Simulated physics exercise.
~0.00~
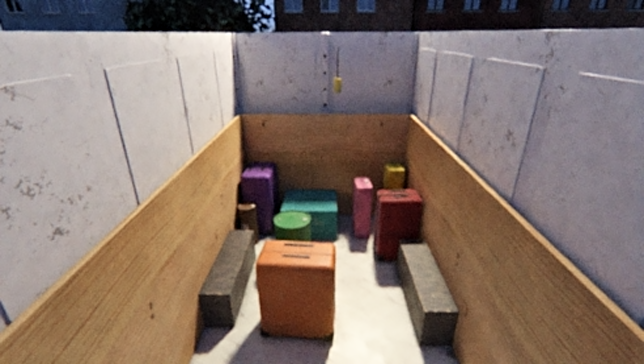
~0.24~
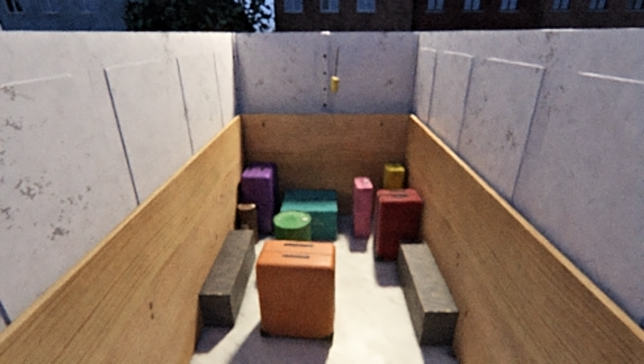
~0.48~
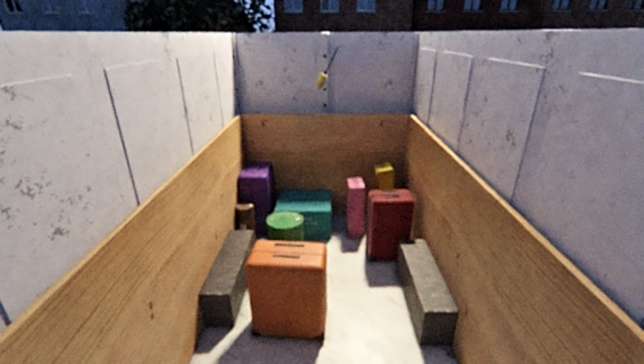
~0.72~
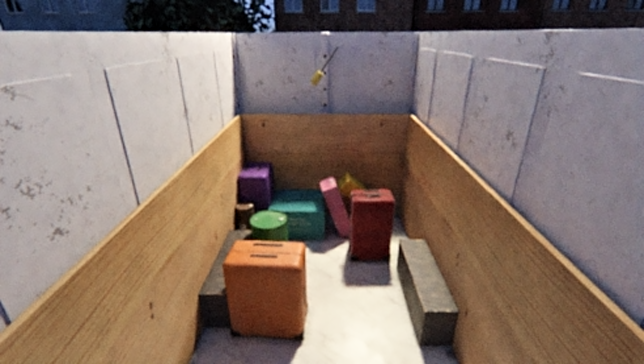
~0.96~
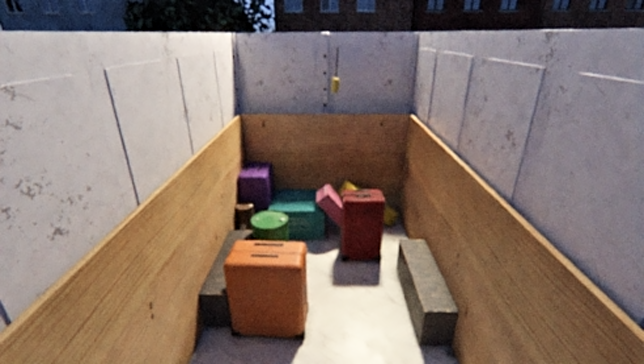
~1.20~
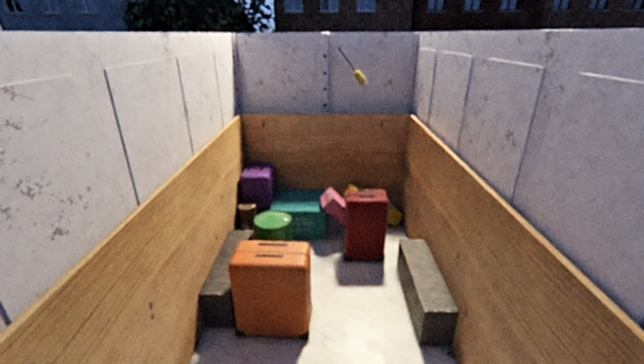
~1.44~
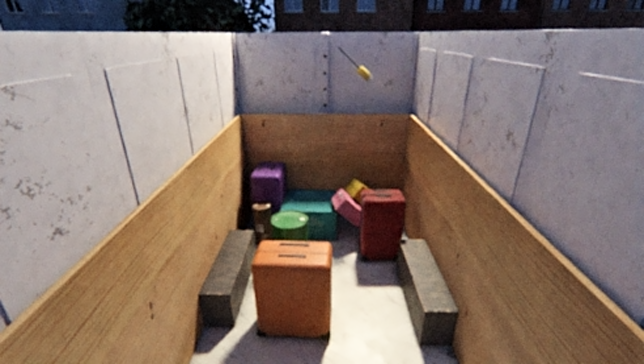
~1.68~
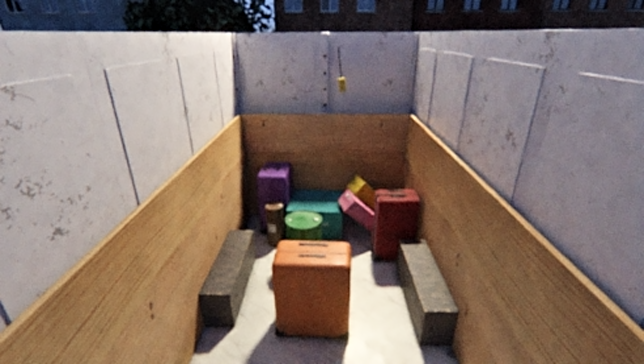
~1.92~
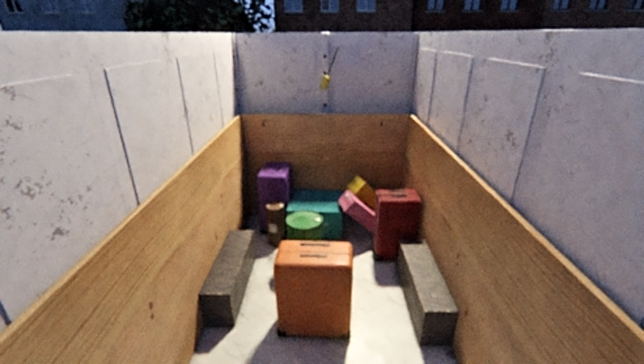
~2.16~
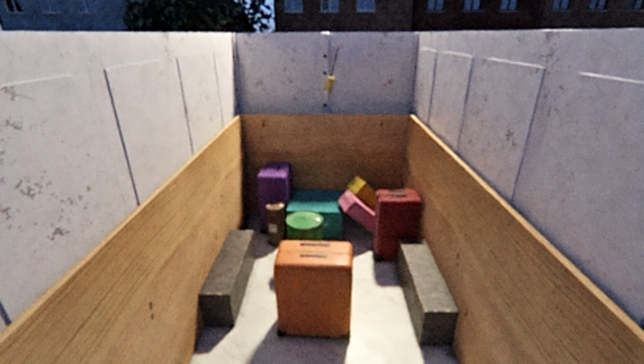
Loose cases, boxes and a green drum stand in the load bay of a van, seen from the rear towards a wood-lined bulkhead, with an orange case in front, a red one to the right and a purple one at back left. At first all stay upright. Then the orange and red cases slide left, while the pink and yellow boxes behind tip over to a steep lean. Next the load slides back right, the small brown canister moving with it. It ends with the pink and yellow boxes leaning hard beside the turquoise box, and the canister right of its starting place.
